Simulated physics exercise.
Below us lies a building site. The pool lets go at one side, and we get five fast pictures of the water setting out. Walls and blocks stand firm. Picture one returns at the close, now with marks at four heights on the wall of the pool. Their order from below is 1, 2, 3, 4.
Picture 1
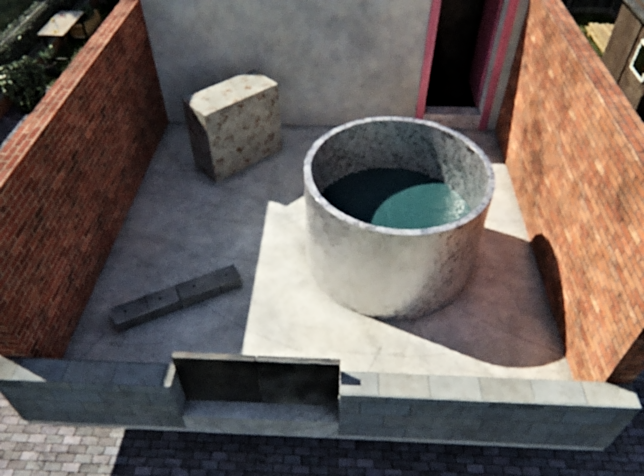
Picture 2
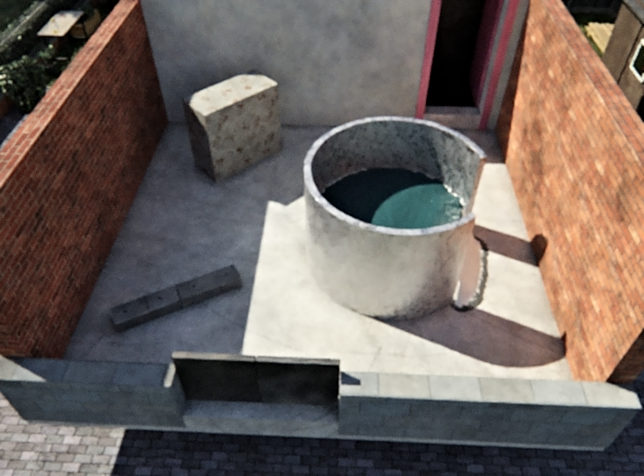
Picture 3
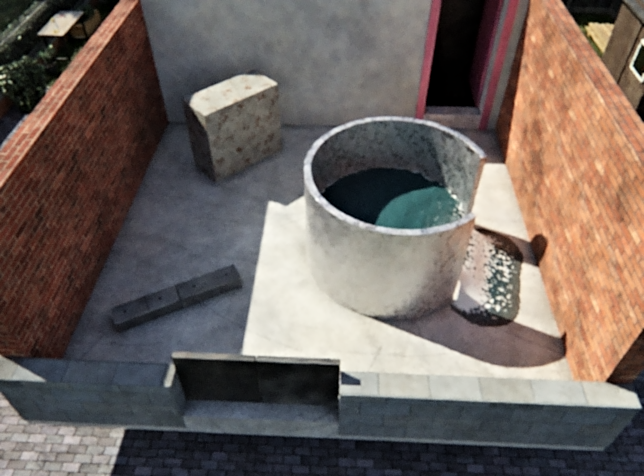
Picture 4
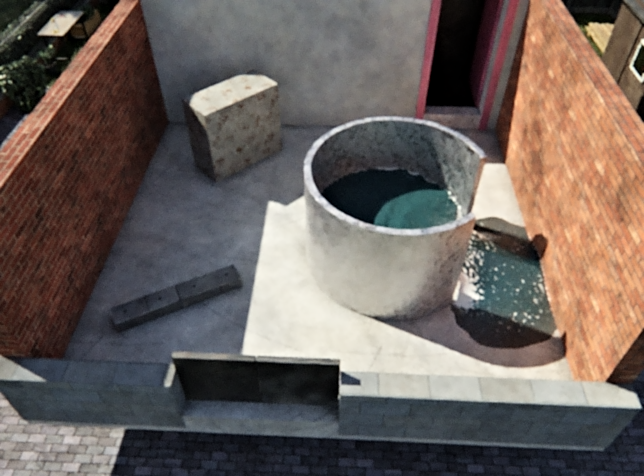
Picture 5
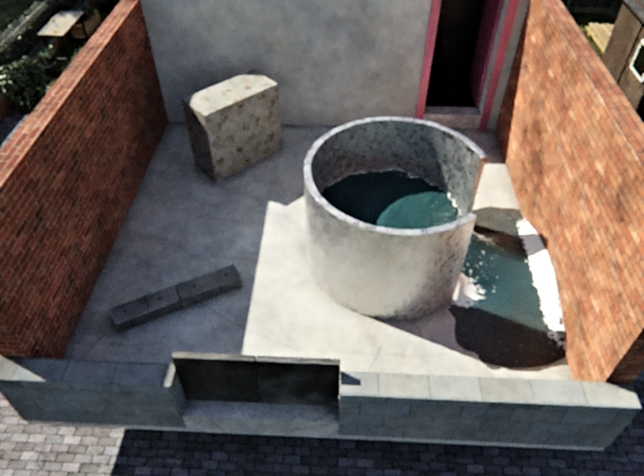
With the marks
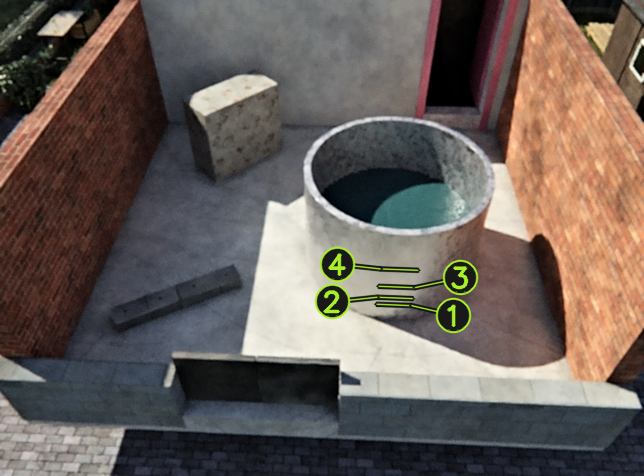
We see a walled yard on a building site with a round concrete pool of still water; a gap opens in the pool's right side, and water pours through, spreading across the ground toward the right brick wall.
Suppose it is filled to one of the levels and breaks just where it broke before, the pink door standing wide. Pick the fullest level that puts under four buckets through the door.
Choose 4.
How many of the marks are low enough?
All four.
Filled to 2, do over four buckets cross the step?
No, that is safe.
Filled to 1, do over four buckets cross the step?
No.
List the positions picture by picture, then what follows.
Water in the pool at rest, its middle at (393, 217); foot of the pink doorway at (450, 128); shut gate at (258, 364).
Water covers 1 % of the ground and shows as far out as (459, 272).
Water covers 4 % of the ground and shows as far out as (495, 236).
Water covers 8 % of the ground and shows as far out as (527, 233).
Water covers 10 % of the ground and shows as far out as (518, 217).
On the marked copy, 1 at (393, 304); 2 at (395, 297); 3 at (396, 286); 4 at (399, 269); from the bottom up 1, 2, 3, 4.
If 1 is chosen, nothing gets over.
If 2 is chosen, nothing gets over.
If 3 is chosen, nothing gets over.
If 4 is chosen, a splash gets over, under a bucket.
